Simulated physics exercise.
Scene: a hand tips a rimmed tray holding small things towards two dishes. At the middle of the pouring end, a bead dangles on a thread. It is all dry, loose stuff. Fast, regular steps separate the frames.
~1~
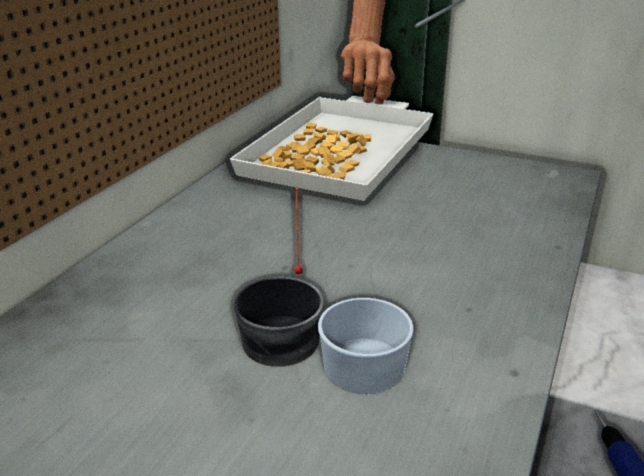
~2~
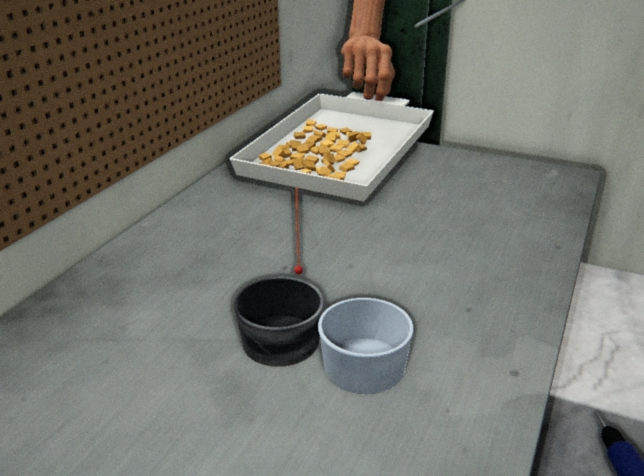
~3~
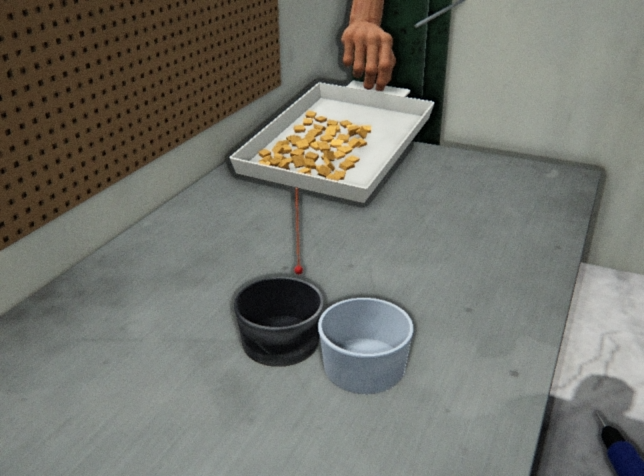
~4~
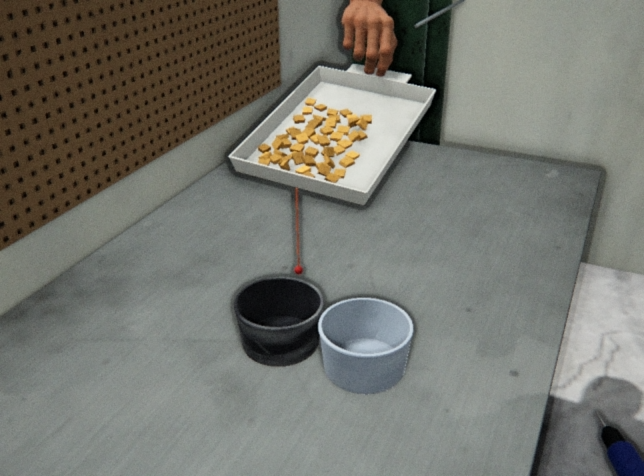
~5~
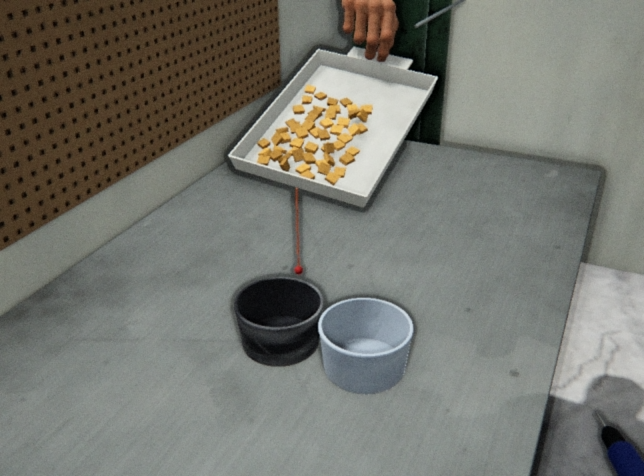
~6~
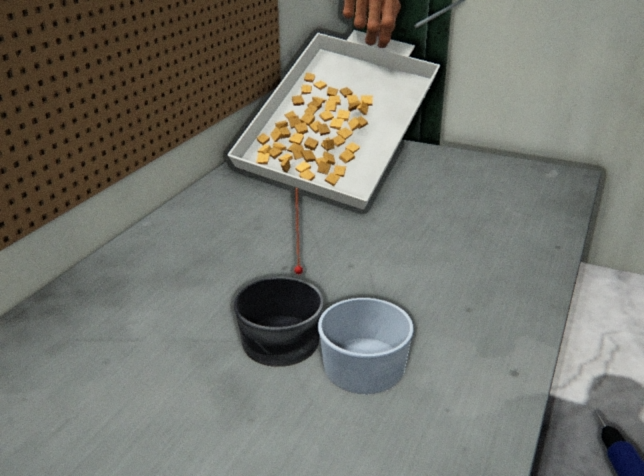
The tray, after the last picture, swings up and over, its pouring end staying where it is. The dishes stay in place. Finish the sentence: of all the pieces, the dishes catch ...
... most of them.
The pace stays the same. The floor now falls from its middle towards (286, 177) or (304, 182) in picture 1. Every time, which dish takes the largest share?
Result of try 1 is the left side, of try 2 the left side.
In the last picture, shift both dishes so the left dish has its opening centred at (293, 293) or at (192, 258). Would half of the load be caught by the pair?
In the first position a majority, in the second a minority.
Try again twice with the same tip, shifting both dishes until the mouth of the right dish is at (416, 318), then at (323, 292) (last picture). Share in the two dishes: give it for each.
In turn 80 and 60 in a hundred.
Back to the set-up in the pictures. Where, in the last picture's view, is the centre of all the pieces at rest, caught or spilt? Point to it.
Around (346, 353), give or take.
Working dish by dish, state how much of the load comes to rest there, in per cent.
Split in per cent - left dish 20, right dish 60.
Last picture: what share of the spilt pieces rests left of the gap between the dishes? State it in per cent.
About 10 per cent.
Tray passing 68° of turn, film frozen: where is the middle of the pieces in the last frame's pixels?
The load is centred around (330, 166).
Soon, tray tipped steeply; all on the tray.
A while on, tray tipped past a quarter turn; about half on the tray; about a third in the right dish; a stray few in the left dish; a stray few outside both; about a quarter in the air.
Towards the end, tray tipped past a quarter turn; about two thirds in the right dish; about a quarter in the left dish; about a quarter outside both.
Finally, tray tipped past a quarter turn; about two thirds in the right dish; about a quarter in the left dish; about a quarter outside both.
